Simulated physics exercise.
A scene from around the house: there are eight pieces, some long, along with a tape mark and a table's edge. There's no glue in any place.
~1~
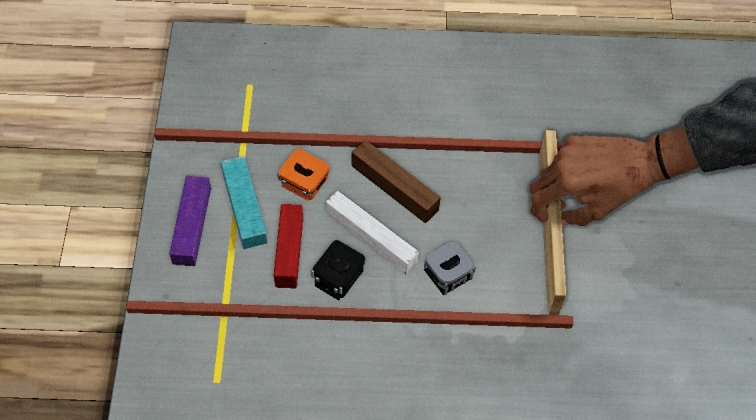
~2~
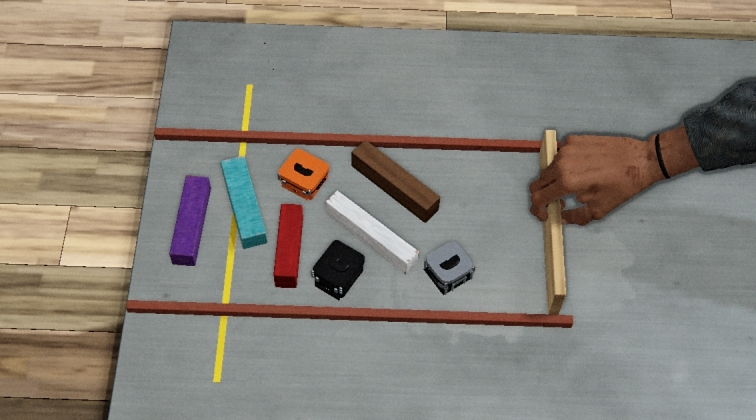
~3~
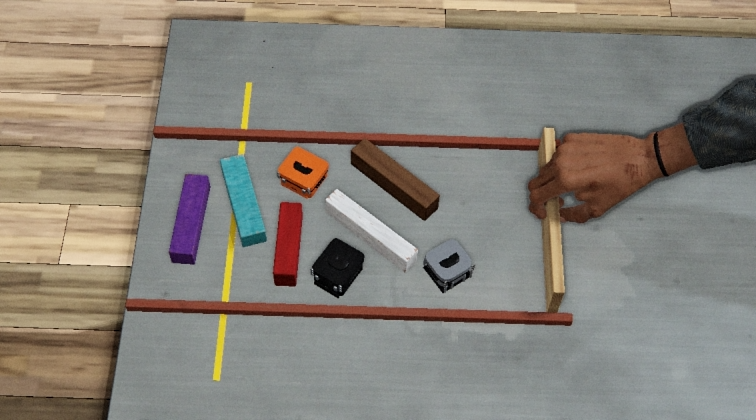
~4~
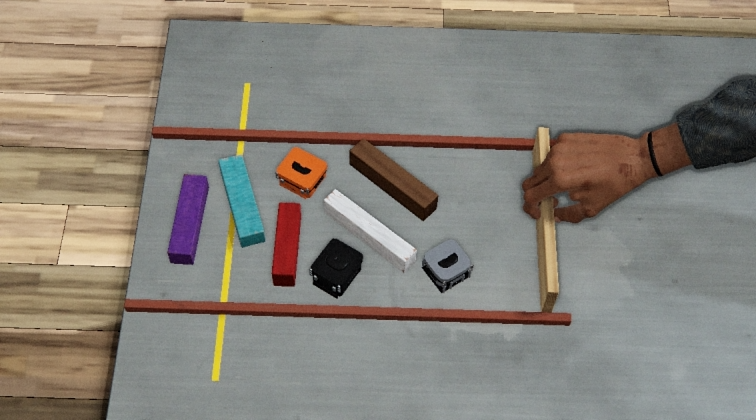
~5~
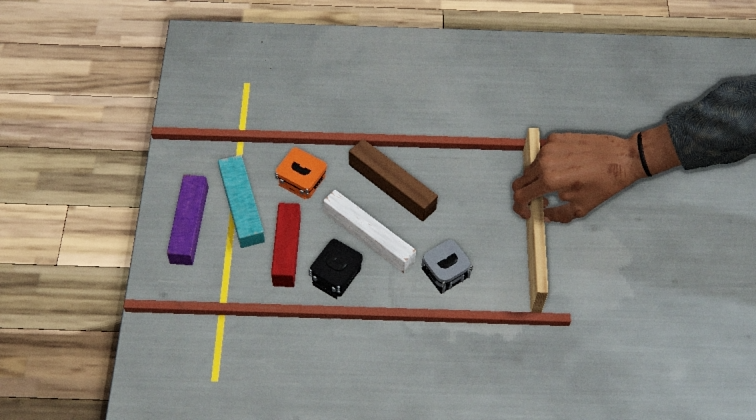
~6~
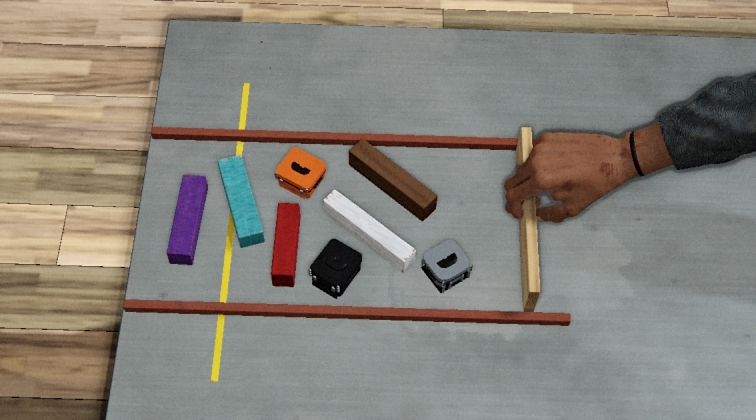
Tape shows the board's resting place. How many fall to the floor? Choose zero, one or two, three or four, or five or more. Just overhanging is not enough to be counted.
One or two.
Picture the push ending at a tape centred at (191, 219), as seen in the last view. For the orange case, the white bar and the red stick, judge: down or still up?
The orange case does not fall, the white bar does not fall, the red stick falls.
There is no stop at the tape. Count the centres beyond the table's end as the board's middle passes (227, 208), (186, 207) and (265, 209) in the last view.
The numbers past the end are 1, 4 and 0.
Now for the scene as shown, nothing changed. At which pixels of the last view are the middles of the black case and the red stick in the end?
You'll see the black case at (169, 279), with the red stick at (153, 242).
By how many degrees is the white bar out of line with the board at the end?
About 0° out of line.
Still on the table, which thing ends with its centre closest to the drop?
It's the turquoise bar that is foremost.
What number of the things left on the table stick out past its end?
Overhang count: 2.
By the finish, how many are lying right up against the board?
In total, 2.
Early on, none off yet; purple bar at rest near (188, 219); turquoise bar at rest near (241, 201); red stick at rest near (286, 244).
A while later, none off yet; purple bar at rest near (188, 219); turquoise bar travelled a little near (225, 199); red stick travelled a little near (239, 248).
Finally, the number that fall off is one or two; lost, purple bar.
